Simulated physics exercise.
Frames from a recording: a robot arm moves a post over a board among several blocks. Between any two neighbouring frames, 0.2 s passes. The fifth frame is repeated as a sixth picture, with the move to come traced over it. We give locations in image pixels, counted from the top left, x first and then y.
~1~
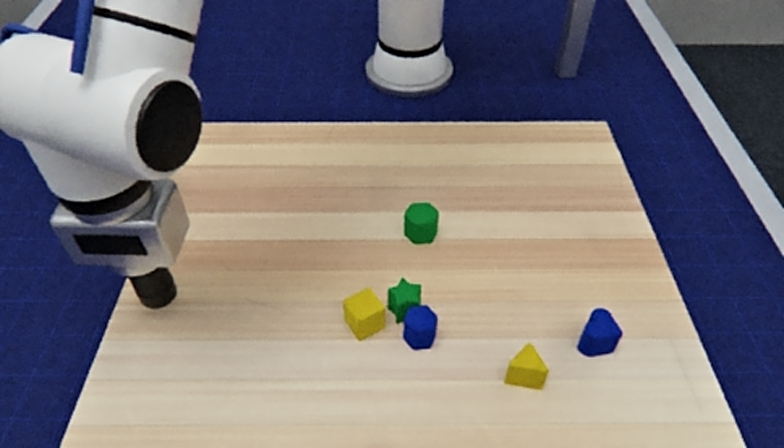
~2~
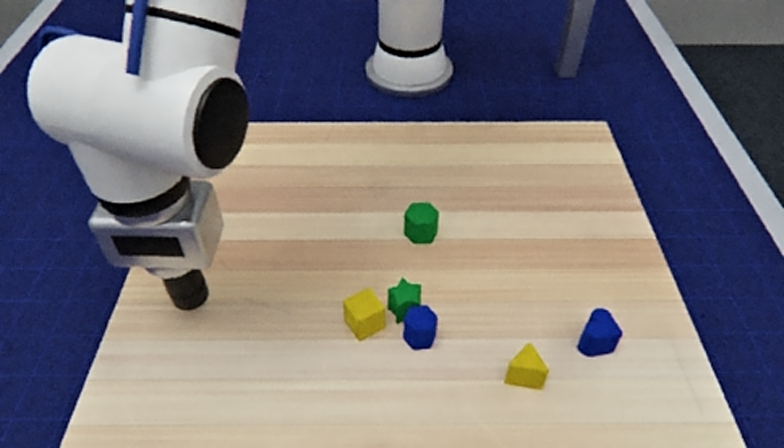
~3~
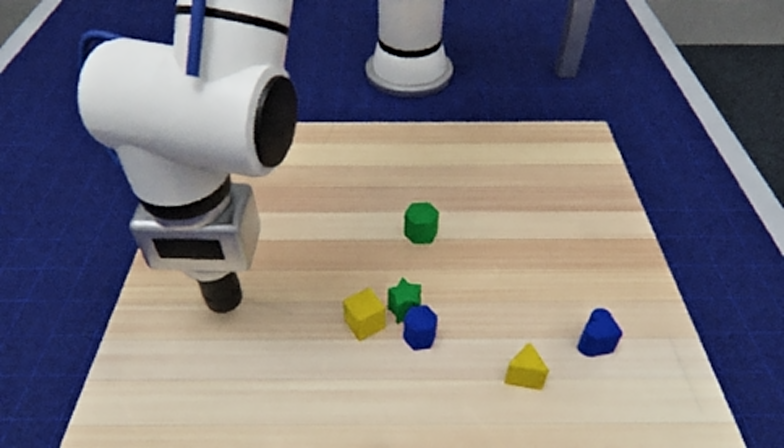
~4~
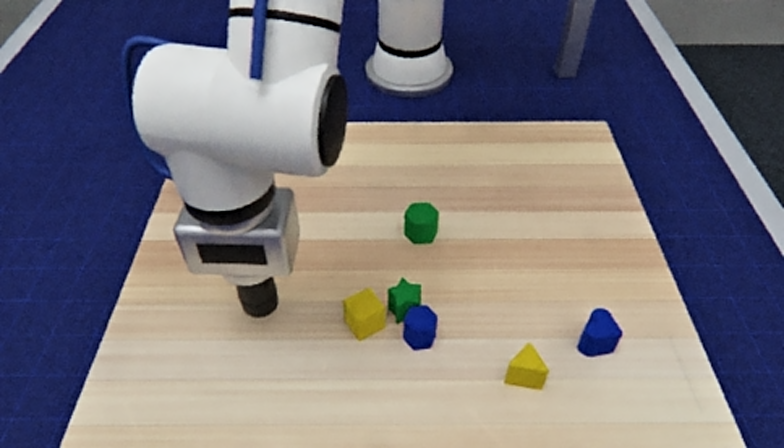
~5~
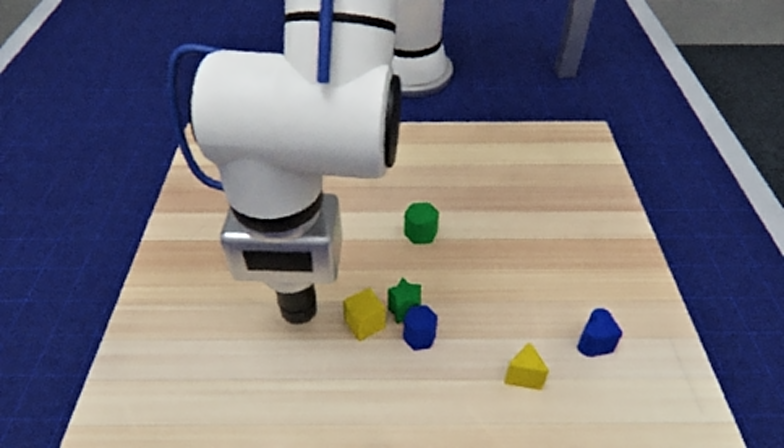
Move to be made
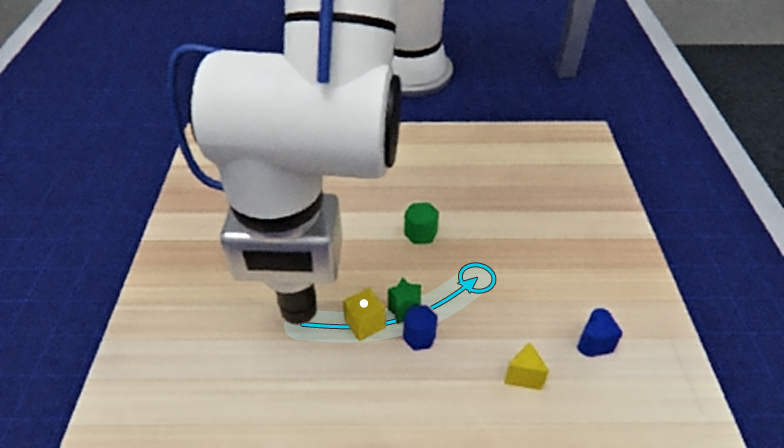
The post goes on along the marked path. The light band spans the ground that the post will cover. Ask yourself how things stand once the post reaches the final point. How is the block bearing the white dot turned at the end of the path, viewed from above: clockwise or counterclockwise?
Clockwise, looking down.
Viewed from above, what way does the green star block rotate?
From the top: Clockwise.
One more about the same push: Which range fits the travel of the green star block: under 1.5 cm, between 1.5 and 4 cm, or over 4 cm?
Of the three bands, it's over 4 cm.
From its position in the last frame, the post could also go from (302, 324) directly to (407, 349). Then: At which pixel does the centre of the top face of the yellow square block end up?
Put as a pixel place, it's (410, 299).
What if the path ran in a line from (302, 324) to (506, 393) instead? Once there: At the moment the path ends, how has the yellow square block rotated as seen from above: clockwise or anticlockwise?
From the top: Counterclockwise.
The line goes from (302, 324) through (368, 326) and (430, 309) to (477, 278); the dot is on the yellow square block.
What follows on the original path. One third of the way, post (368, 312); yellow square block (402, 299); green star block (429, 286); blue hexagon (429, 318), turned 30° clockwise.
Two thirds of the way, post (432, 294); yellow square block (465, 282), turned 15° clockwise; green star block (491, 271); blue hexagon (436, 321), turned 45° clockwise.
At the end, post (479, 264); yellow square block (514, 259), turned 50° clockwise; green star block (545, 262), turned 45° clockwise; blue hexagon (436, 321), turned 45° clockwise; green hexagon unmoved.
